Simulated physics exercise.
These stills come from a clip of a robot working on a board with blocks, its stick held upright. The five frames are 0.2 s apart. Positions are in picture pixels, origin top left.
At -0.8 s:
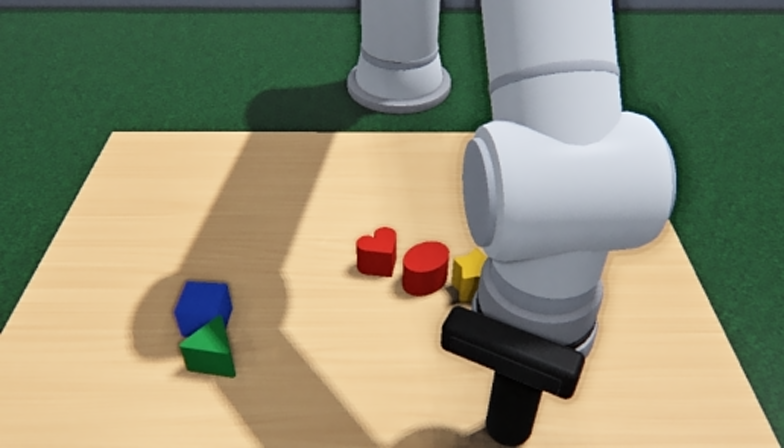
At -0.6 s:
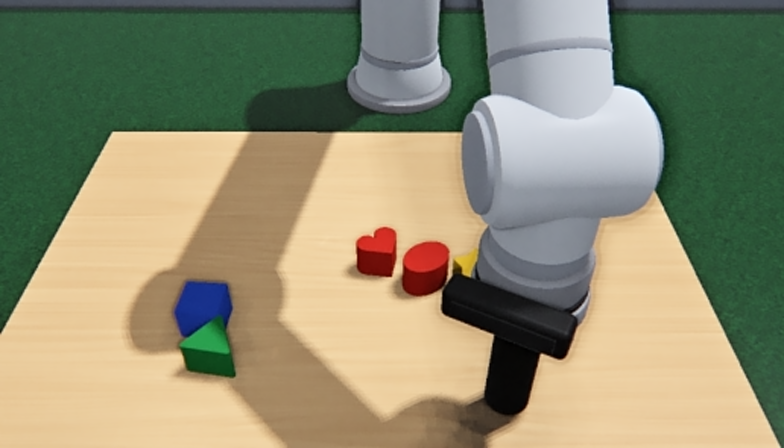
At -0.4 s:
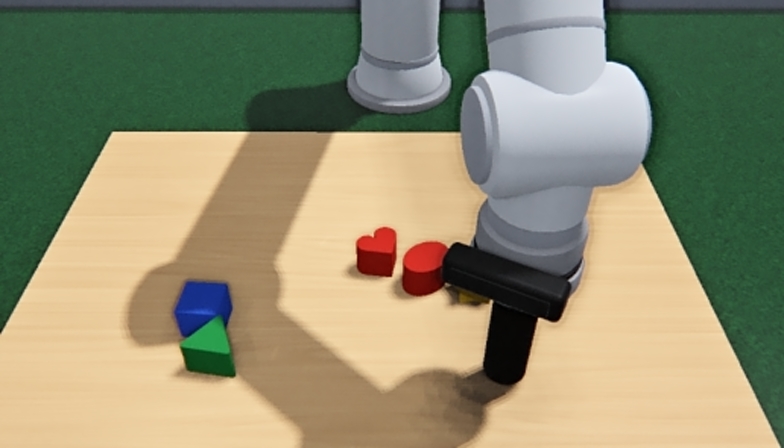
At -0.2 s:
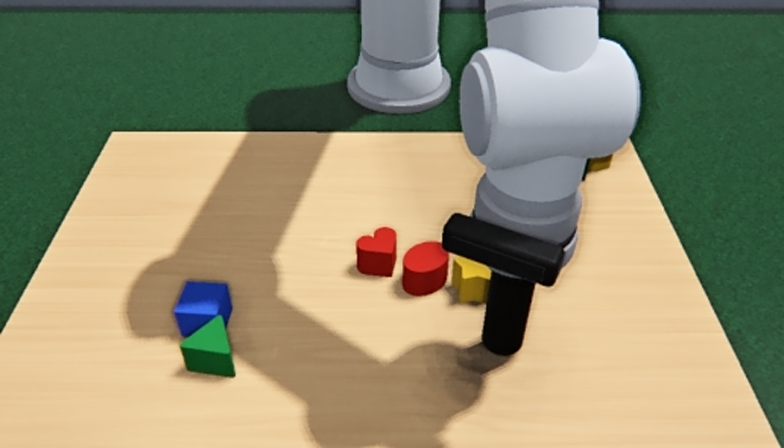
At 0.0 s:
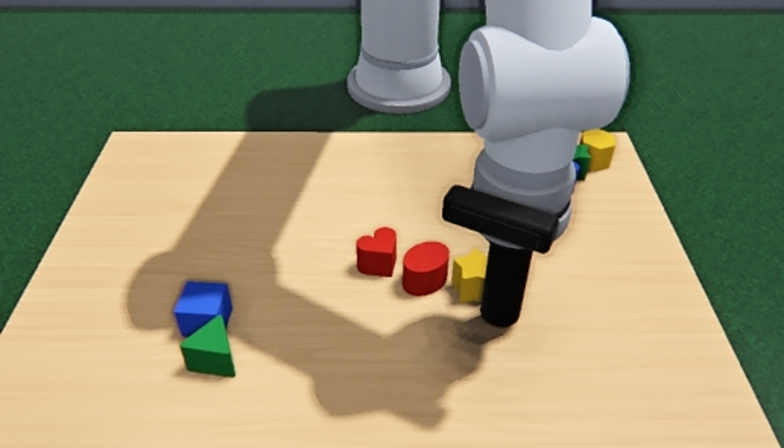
The robot arm moves its black stick up the board beside the yellow star block.
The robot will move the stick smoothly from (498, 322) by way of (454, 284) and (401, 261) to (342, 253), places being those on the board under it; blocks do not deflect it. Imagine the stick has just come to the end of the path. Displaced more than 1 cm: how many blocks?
This push will displace three or more blocks.
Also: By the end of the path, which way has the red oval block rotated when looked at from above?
Seen from above, its turn is counter-clockwise.
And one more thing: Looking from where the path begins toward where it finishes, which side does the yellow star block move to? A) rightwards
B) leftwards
My answer is option A.
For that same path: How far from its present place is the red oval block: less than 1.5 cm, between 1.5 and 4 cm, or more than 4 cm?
Above 4 cm.
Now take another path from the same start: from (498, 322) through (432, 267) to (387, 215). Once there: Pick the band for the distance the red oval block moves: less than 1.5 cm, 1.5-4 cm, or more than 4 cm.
The red oval block ends up quite far away, over 4 cm.
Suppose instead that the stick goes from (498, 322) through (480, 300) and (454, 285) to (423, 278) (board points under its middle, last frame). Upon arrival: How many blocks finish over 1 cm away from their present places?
Once the path ends, three or more blocks will have shifted.
What follows on the original path. One third of the way, stick at (453, 274); red oval block at (416, 252), turned 15° anticlockwise; yellow star block at (462, 235).
Two thirds of the way, stick at (400, 251); red heart at (327, 234); red oval block at (363, 240), turned 60° anticlockwise; yellow star block at (457, 229), turned 40° clockwise.
At the end, stick at (342, 244); red heart at (268, 235), turned 10° anticlockwise; red oval block at (304, 235), turned 70° anticlockwise; yellow star block at (457, 229), turned 40° clockwise.
